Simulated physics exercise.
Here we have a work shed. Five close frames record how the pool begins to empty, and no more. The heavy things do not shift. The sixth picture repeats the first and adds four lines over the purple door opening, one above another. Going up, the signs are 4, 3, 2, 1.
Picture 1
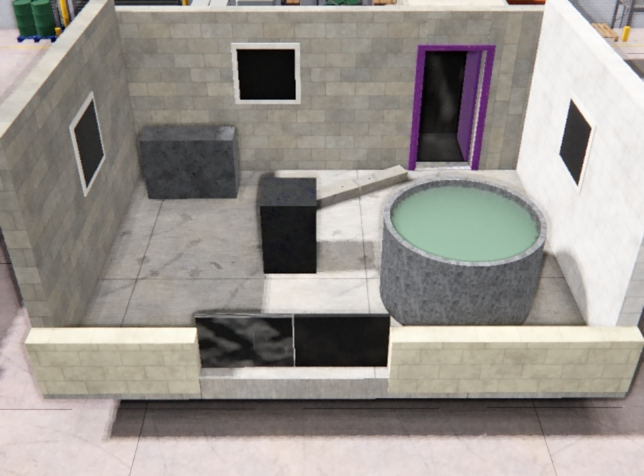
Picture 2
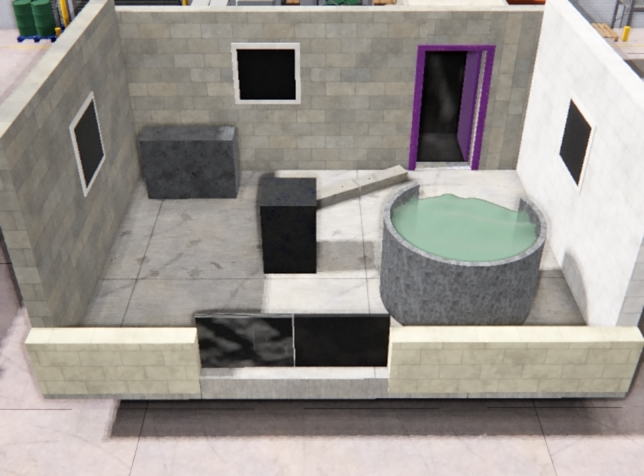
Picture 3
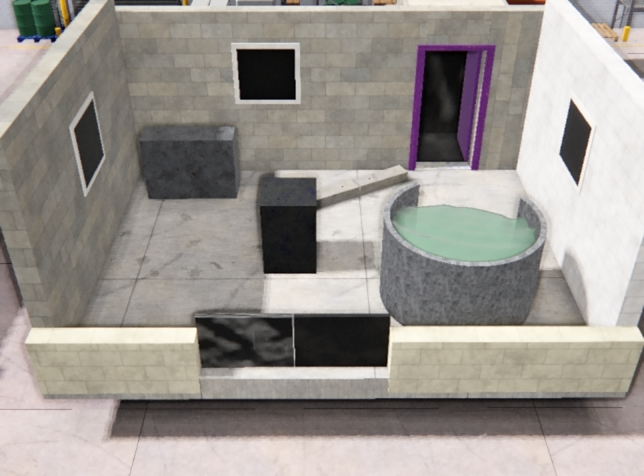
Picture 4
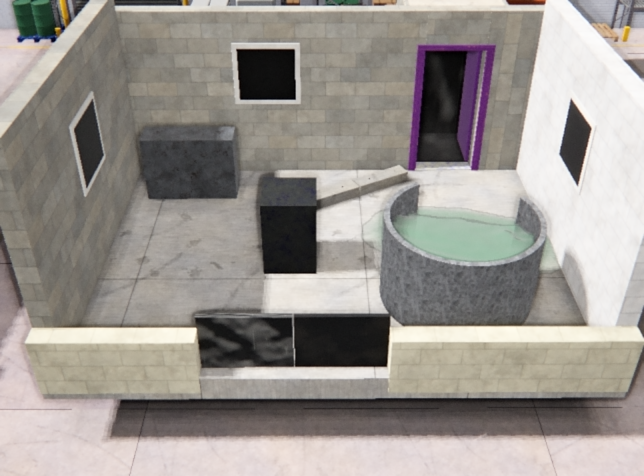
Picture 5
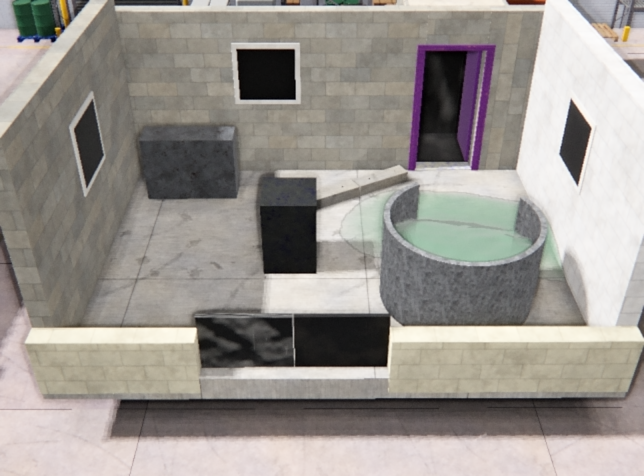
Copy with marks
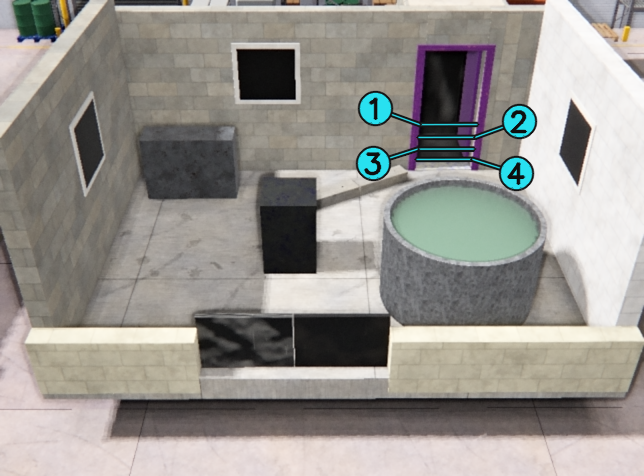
In a roofless work shed with block walls and a purple doorway, the far side of a round stone pool opens, and the pale green water inside sinks lower while a thin sheet spreads across the floor around it.
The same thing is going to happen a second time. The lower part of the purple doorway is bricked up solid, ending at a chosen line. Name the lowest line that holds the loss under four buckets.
Go for 2.
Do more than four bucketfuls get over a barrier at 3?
Yes, that goes wrong.
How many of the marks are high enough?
Two of them.
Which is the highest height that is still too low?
The answer is 3.
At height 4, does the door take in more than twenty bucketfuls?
Yes, clearly.
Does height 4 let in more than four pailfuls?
Yes, it does.
In cyan, 1 at (448, 124); 2 at (446, 137); 3 at (445, 149); 4 at (444, 159); from the bottom up 4, 3, 2, 1.
If 1 is chosen, nothing gets over.
If 2 is chosen, a splash gets over, under a bucket.
If 3 is chosen, about 10 bucketfuls get in.
If 4 is chosen, dozens of bucketfuls pour in.
